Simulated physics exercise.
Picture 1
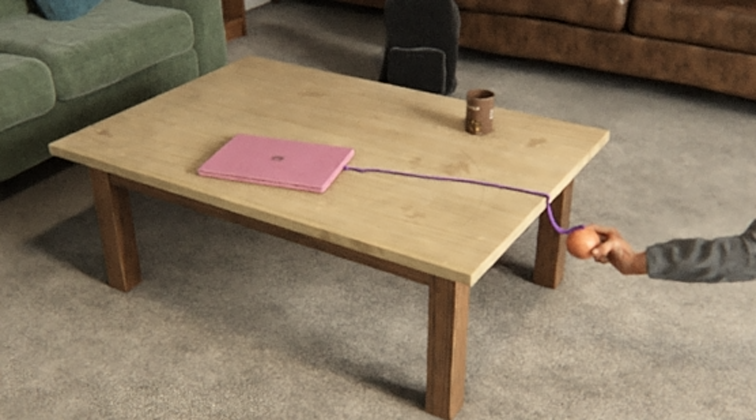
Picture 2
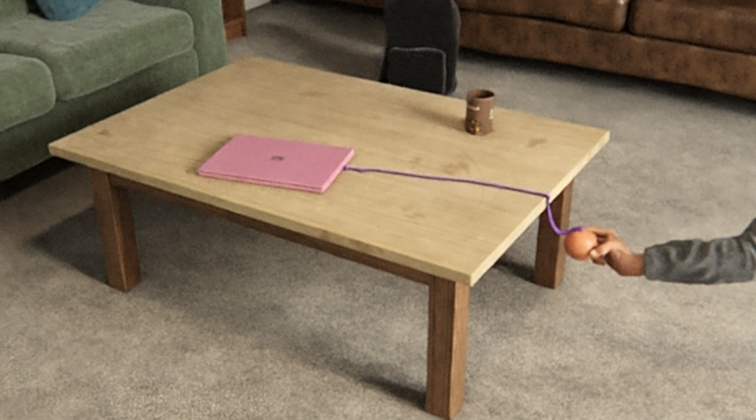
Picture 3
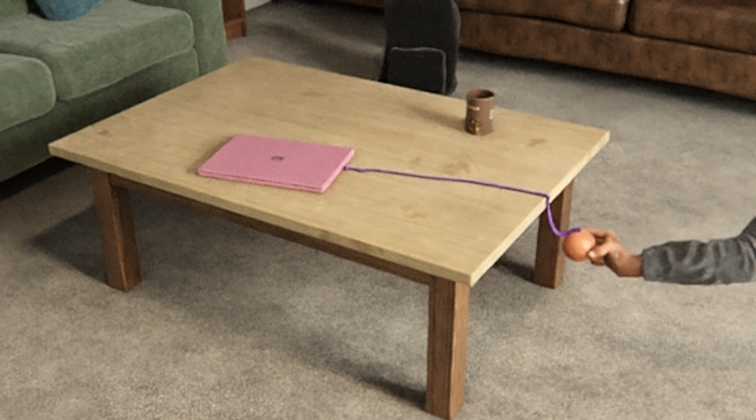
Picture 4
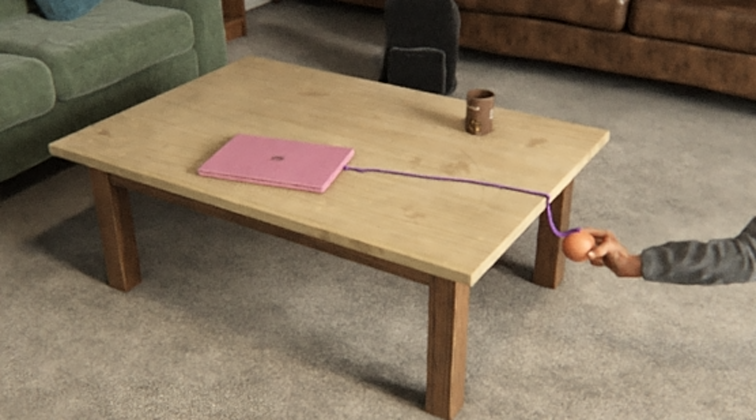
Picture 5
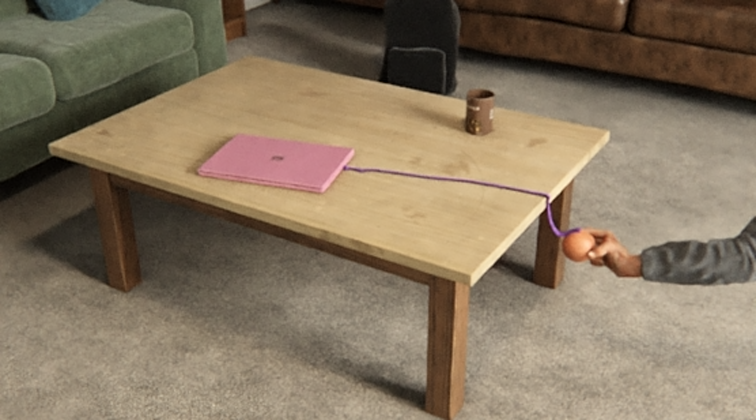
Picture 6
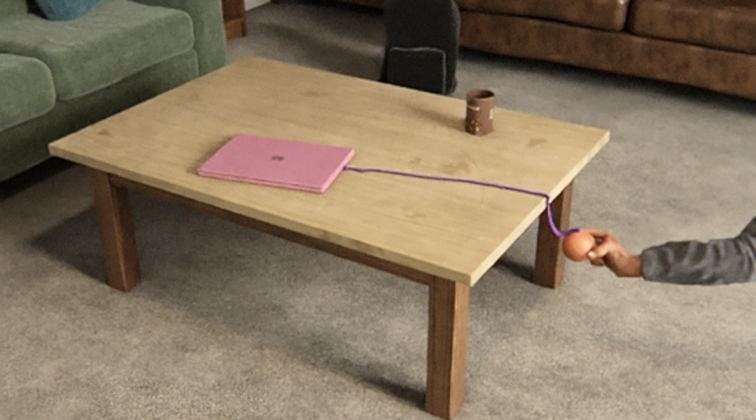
The video shows a hand at the right holding an orange beside a wooden table, with a purple ribbon running from it over the table's edge to a pink laptop near a brown cup, and almost nothing moves.
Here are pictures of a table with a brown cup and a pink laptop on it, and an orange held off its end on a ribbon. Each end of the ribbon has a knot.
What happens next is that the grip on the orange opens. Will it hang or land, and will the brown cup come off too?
At the end, the orange never lands; the brown cup holds its spot.
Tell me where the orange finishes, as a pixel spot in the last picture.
It ends up at (552, 301).
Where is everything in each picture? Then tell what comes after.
The first picture shows orange (582, 243); pink laptop (278, 158); brown cup (481, 94).
The second picture shows orange (581, 245).
The third picture shows orange (579, 246).
The fourth picture shows orange (578, 246); ribbon through (407, 174) (477, 182).
The fifth picture shows orange (578, 246); ribbon through (407, 174) (477, 182).
The sixth picture shows orange (578, 246); pink laptop (278, 158); brown cup (481, 94); ribbon tied to the laptop, with little slack.
Then, 0.62 s after the last picture, orange below the edge near (507, 280); laptop unmoved; cup unmoved.
Then, 1.52 s after the last picture, orange below the edge near (504, 286); laptop unmoved; cup unmoved.
At rest, orange below the edge near (552, 301); laptop unmoved; cup unmoved. The orange swings from the edge and the brown cup stays on top.
